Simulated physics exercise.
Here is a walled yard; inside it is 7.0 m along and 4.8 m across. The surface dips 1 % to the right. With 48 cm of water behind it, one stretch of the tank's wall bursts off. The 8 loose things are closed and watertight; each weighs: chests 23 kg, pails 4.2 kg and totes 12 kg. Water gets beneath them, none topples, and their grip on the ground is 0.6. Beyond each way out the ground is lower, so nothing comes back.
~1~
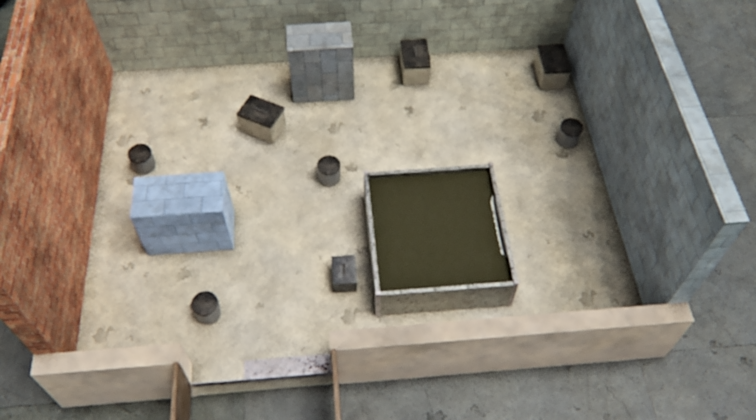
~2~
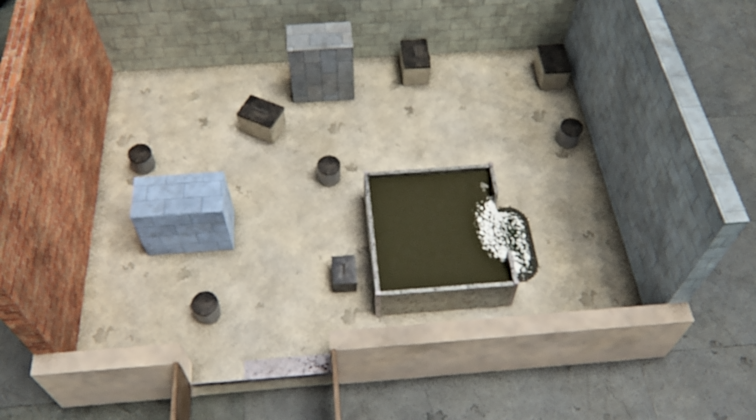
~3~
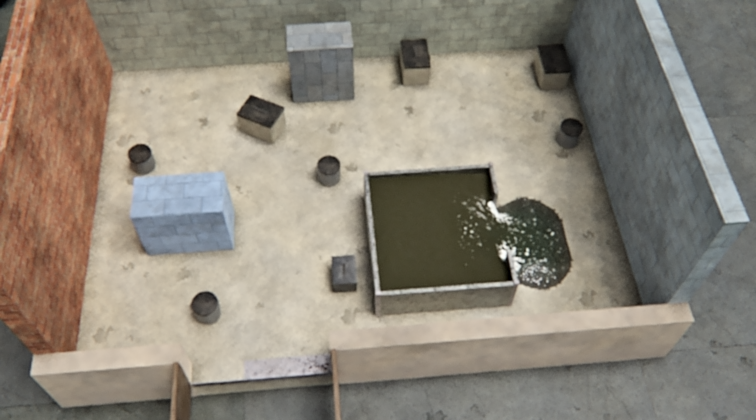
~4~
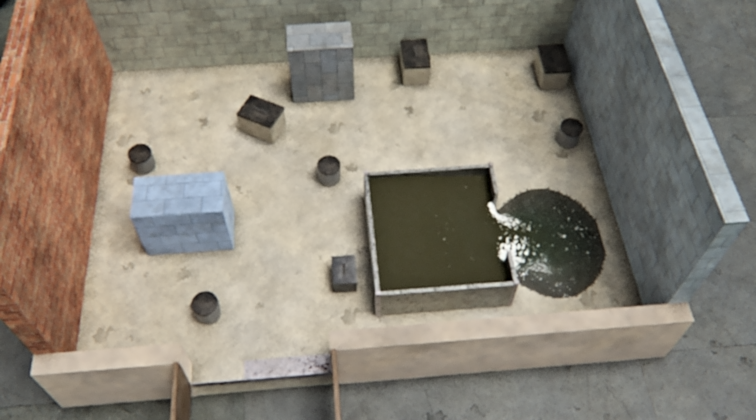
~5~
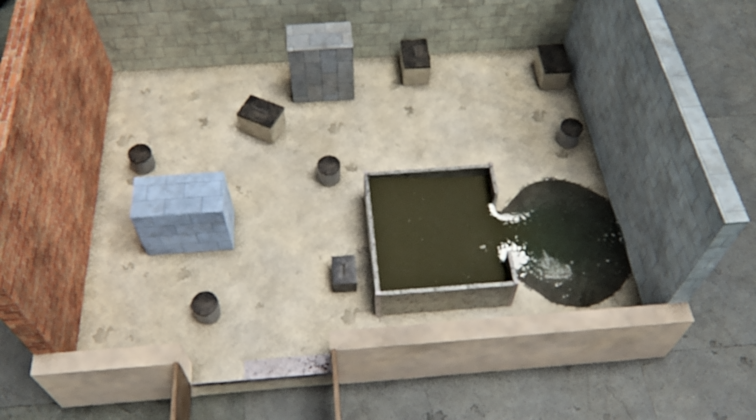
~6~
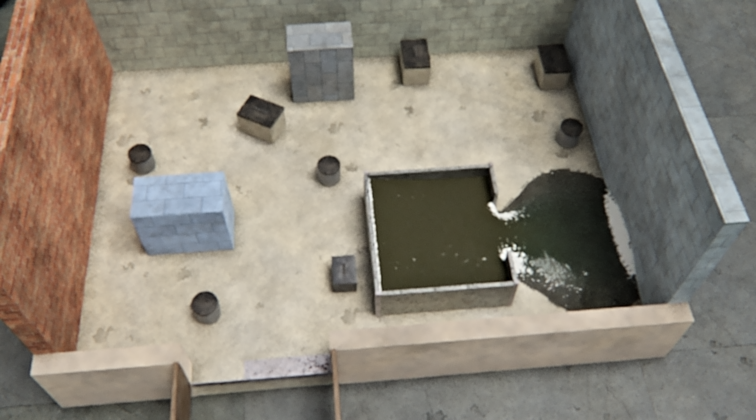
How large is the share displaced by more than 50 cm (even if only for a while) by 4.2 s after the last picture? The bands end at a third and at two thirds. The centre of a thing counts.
It is under a third.
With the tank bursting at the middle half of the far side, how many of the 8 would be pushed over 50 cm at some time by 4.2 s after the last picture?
Then 3.
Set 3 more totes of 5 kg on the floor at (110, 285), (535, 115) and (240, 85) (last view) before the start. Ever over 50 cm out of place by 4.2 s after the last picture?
In that order: Short of it, over, short of it.
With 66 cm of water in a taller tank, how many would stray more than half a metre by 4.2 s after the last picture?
Then 4.
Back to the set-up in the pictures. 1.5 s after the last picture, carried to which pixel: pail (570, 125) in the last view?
Around (529, 94).
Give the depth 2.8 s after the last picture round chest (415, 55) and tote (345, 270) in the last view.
About 6 and 0 cm.
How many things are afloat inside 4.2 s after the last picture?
At that moment 2.
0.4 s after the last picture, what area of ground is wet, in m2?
About 6.5 m2.
Then, 0.4 s after the last picture 0 of 8 are over 50 cm from their spots; 0 afloat.
Then, 1.5 s after the last picture 1 of 8 are over 50 cm from their spots; 0 afloat.
Then, 2.8 s after the last picture 1 of 8 are over 50 cm from their spots; 1 afloat.
Then, 4.2 s after the last picture 2 of 8 are over 50 cm from their spots, and 2 have been at some point; 2 afloat.
